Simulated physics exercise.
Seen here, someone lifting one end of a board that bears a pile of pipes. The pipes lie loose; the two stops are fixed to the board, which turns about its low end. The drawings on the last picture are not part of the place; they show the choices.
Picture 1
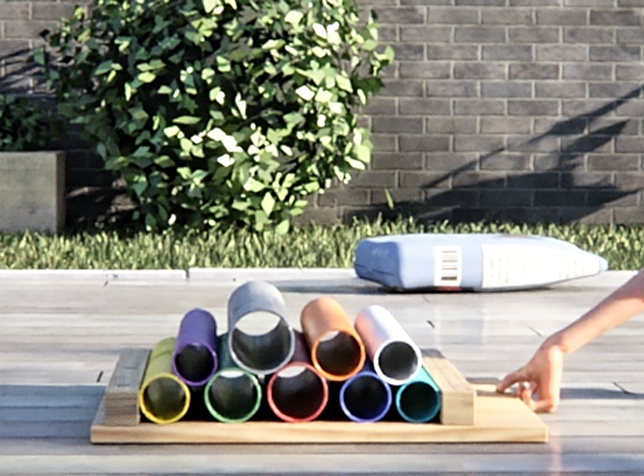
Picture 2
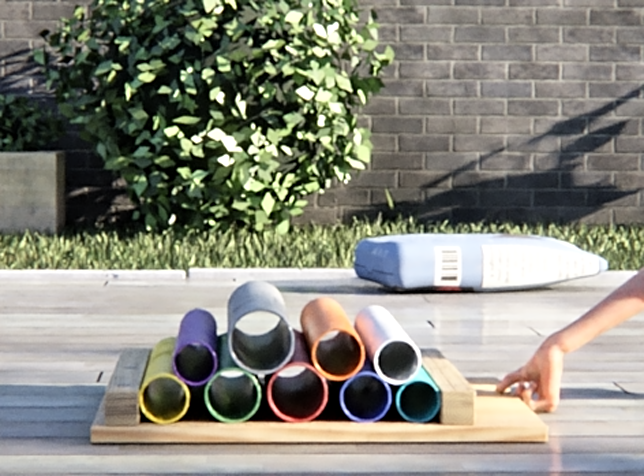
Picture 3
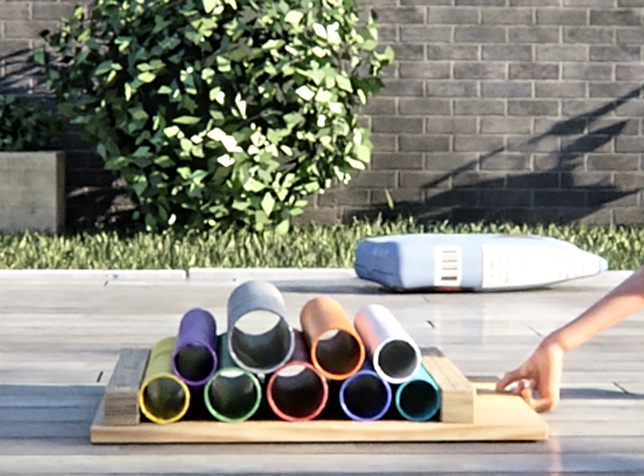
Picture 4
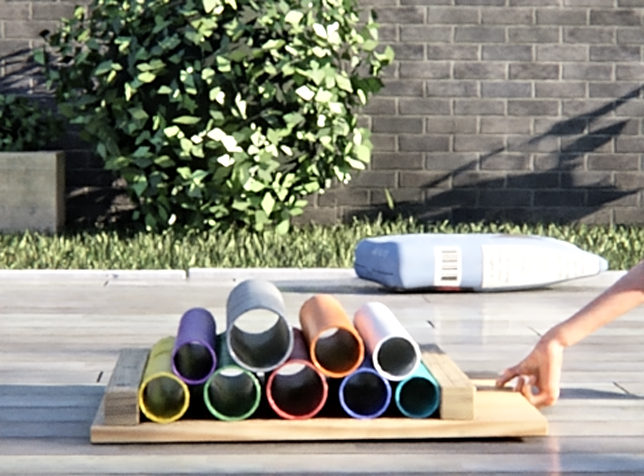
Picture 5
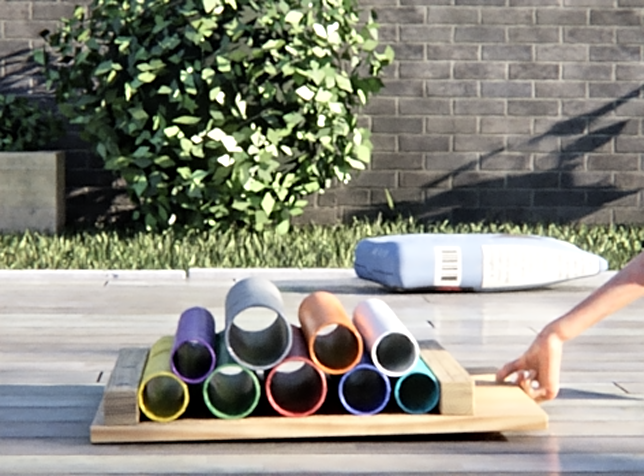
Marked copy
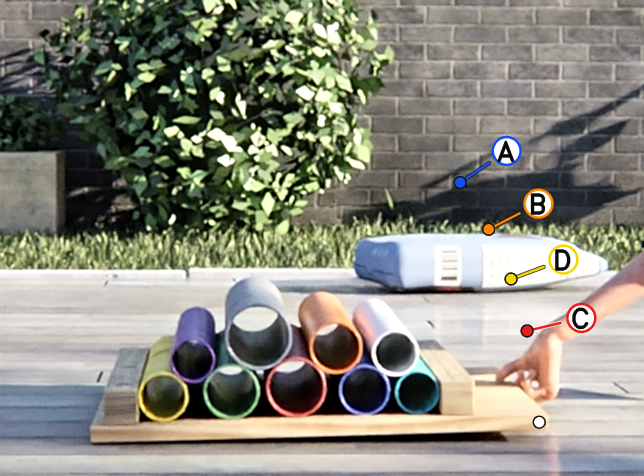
A hand slightly lifts the right end of a wooden board holding stacked colourful pipes.
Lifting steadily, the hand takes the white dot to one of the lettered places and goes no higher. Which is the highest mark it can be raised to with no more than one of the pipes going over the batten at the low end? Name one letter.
Up to D.
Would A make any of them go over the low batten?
At A: Yes.
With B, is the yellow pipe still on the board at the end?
The yellow pipe: Yes.
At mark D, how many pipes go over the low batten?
The count is none.
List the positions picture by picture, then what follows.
In the first frame, purple pipe (195, 363); orange pipe (338, 354); white pipe (397, 361).
In the second frame, white pipe (397, 361); board (313, 391).
In the third frame, board (313, 390); turquoise pipe (418, 399); white pipe (397, 360); grey pipe (261, 341).
In the fourth frame, board (312, 388); yellow pipe (164, 397); green pipe (232, 393).
In the fifth frame, board (312, 386); yellow pipe (163, 397); green pipe (231, 392).
On the copy, A at (460, 183); B at (489, 229); C at (527, 331); D at (511, 279); the white dot at (539, 422).
On D. First, board at 14°.
Then, board at 21°.
Finally, board at 21°, none over the low batten.
By contrast, A two over the low batten (grey, purple); B two over the low batten (grey, purple); C none over the low batten.
